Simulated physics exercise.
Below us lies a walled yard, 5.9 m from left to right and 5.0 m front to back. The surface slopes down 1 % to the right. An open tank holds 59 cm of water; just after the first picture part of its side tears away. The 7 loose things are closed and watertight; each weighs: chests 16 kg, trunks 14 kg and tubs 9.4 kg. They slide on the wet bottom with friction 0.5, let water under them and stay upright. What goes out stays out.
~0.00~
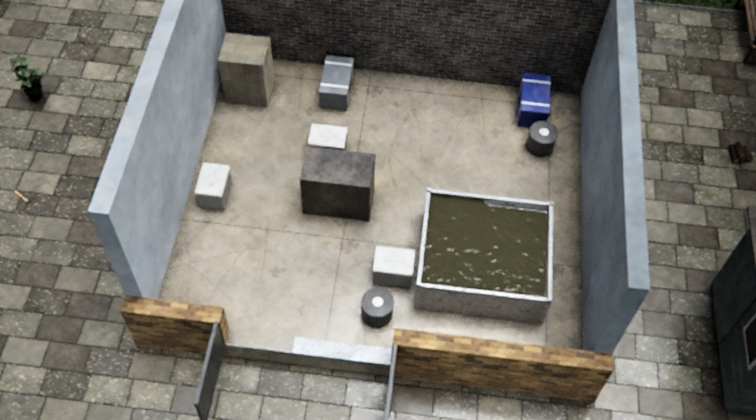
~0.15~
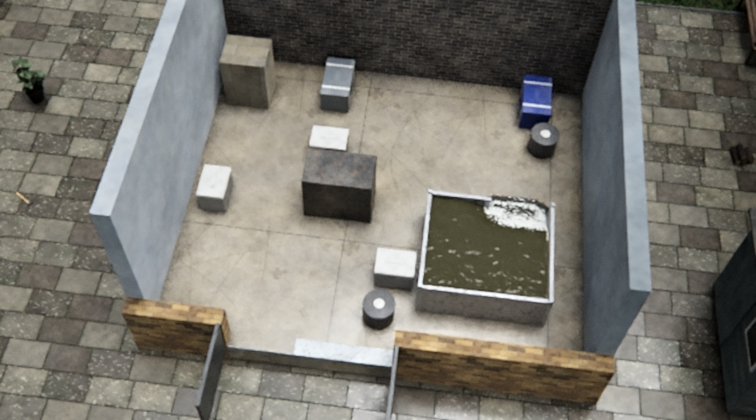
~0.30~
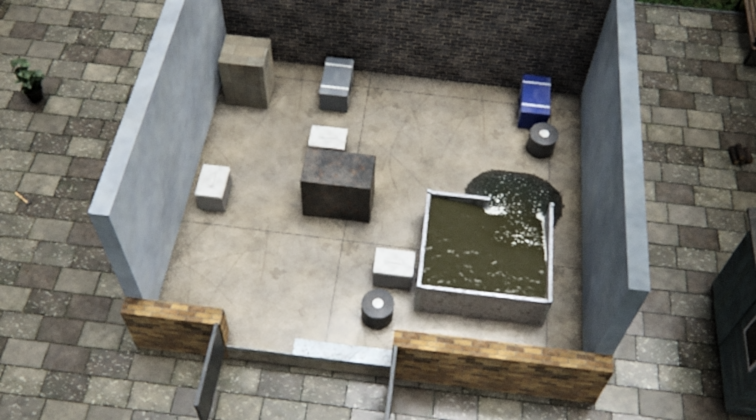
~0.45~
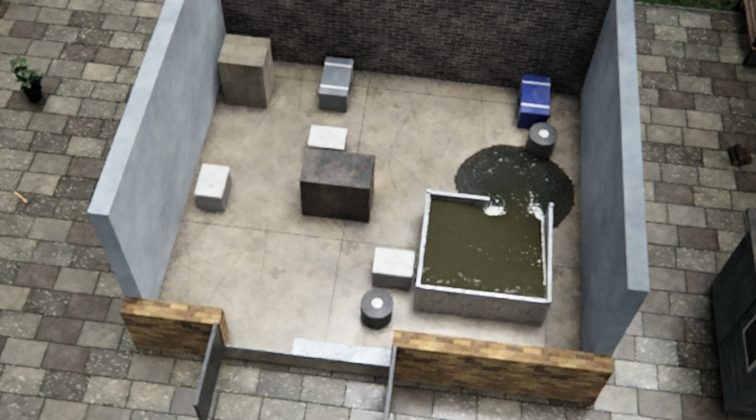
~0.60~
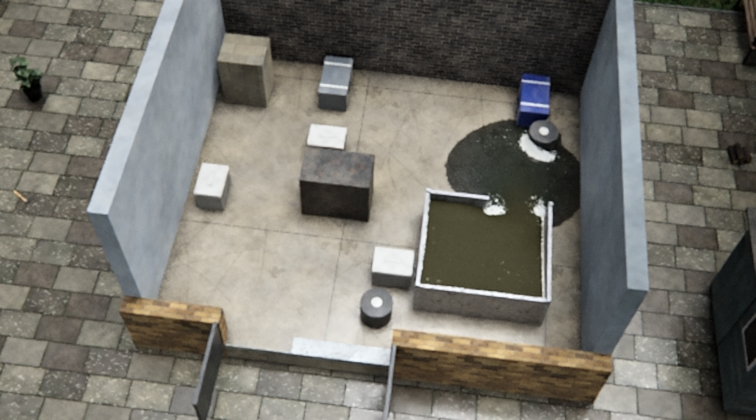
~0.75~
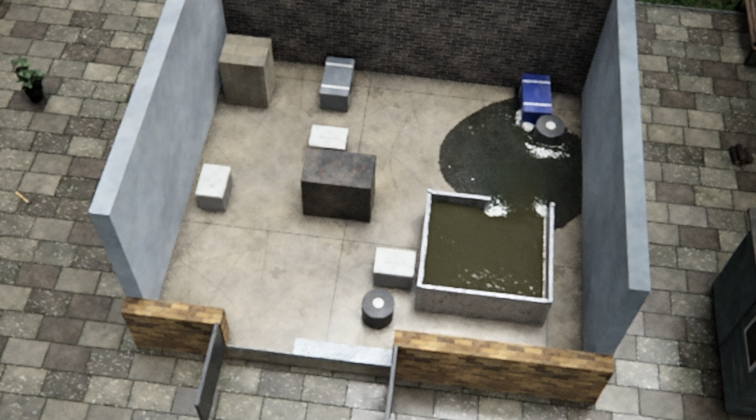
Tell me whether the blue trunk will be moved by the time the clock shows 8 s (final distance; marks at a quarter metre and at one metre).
The blue trunk ends far away.
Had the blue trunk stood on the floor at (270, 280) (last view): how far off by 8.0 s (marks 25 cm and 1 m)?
It stays put.
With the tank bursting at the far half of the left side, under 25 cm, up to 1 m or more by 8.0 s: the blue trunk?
In that case the blue trunk moves a short way.
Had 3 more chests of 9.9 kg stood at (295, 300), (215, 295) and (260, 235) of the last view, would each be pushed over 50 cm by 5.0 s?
In turn: Under, less, less.
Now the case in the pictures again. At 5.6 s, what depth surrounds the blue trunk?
Roughly 8 cm.
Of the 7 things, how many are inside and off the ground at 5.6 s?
3 of them.
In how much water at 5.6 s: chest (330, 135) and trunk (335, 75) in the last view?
About 4 and 8 cm.
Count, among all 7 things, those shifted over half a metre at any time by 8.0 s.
5 of them.
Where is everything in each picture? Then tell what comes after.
In the first frame, the blue trunk at (536, 93) rests on the ground; 2.5 m2 under water; 0 of 7 have shifted.
In the second frame, the blue trunk at (537, 94), on the bottom; water covers 3.0 m2; 0 of 7 have shifted.
In the third frame, the blue trunk at (536, 94), on the bottom; water covers 3.7 m2; 0 of 7 have shifted.
In the fourth frame, the blue trunk at (536, 94), on the bottom; water covers 4.6 m2; 0 of 7 have shifted.
In the fifth frame, the blue trunk at (535, 94) rests on the ground; 5.5 m2 under water; 0 of 7 have shifted.
In the sixth frame, the blue trunk at (537, 93) rests on the ground; water covers 6.4 m2; 1 of 7 have shifted.
After 1.6 s the blue trunk is near (536, 88), 0.1 m from its start, afloat; 0 of 7 are out; 2 afloat.
After 3.6 s the blue trunk is near (375, 107), 2.6 m from its start, afloat; 0 of 7 are out; 2 afloat.
After 5.6 s the blue trunk is near (242, 146), 4.7 m from its start, afloat; 0 of 7 are out; 3 afloat.
After 8.0 s the blue trunk is near (232, 185), 5.0 m from its start, aground; 0 of 7 are out; 2 afloat.
